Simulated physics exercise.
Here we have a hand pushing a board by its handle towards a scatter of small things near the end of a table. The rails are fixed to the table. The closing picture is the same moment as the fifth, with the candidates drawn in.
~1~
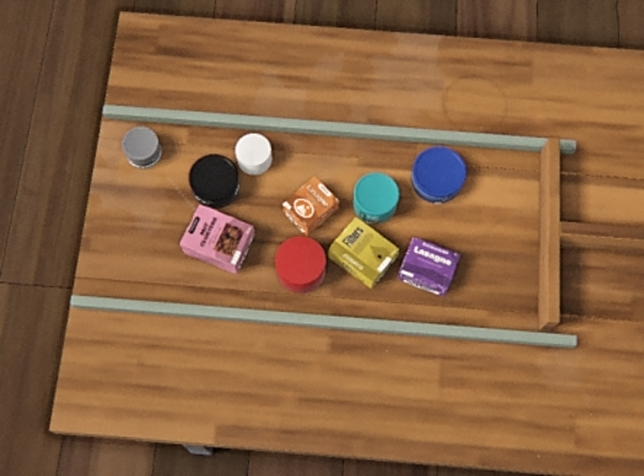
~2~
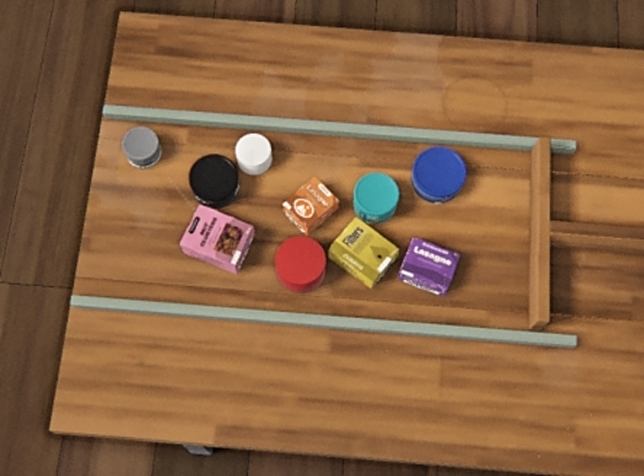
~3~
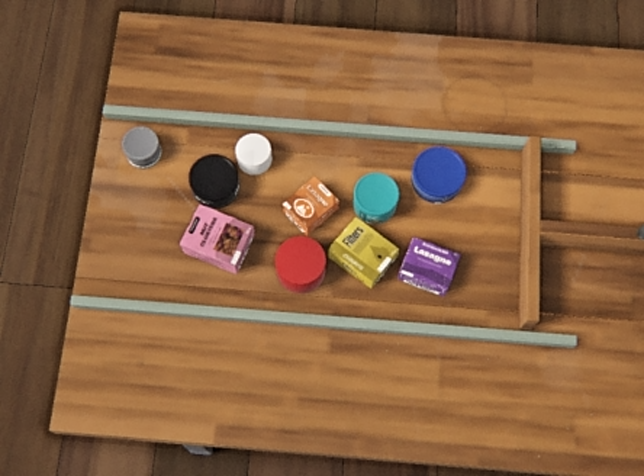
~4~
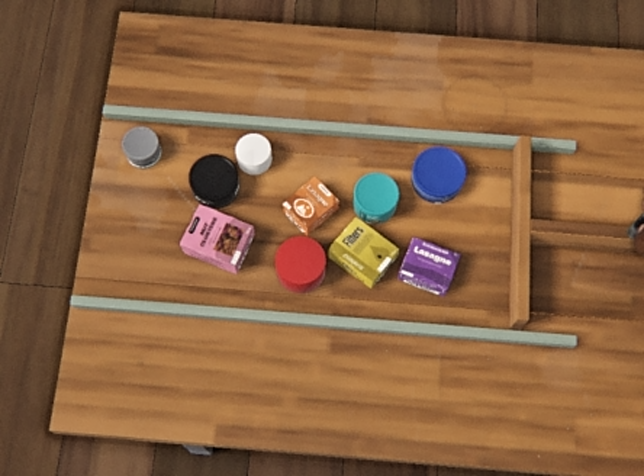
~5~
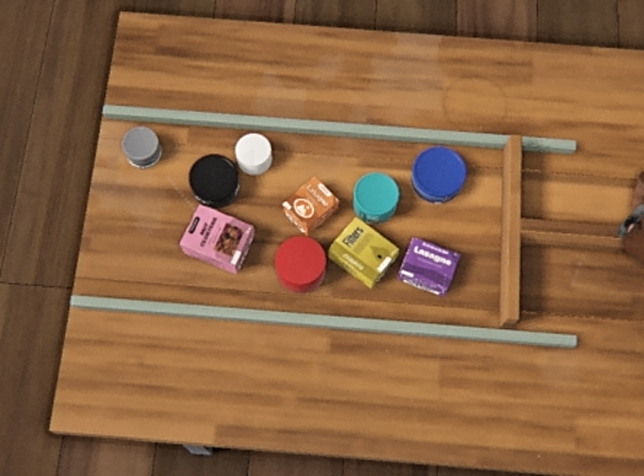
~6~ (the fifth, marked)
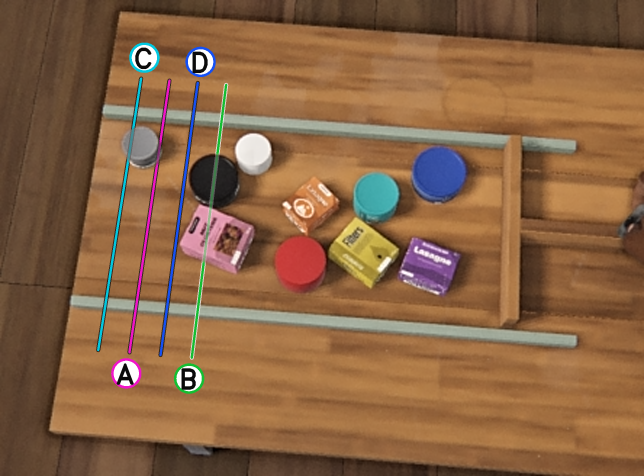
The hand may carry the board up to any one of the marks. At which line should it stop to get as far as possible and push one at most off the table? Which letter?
At B, and not beyond.
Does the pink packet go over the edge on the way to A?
Yes.
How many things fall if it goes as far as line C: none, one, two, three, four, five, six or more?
By then, six or more.
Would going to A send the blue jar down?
By then, no.
On the marked copy, A at (150, 210); B at (210, 215); C at (121, 208); D at (180, 212).
Taking B. A third of the way, board (404, 215); blue jar (373, 159); red pot (275, 272).
Two thirds of the way, board (295, 207); pink packet (160, 235); black jar (182, 175).
When it is over, board (211, 200); pink packet over the edge; black jar (99, 176); one fallen.
As for the rest, A drops six; C drops seven; D drops three.
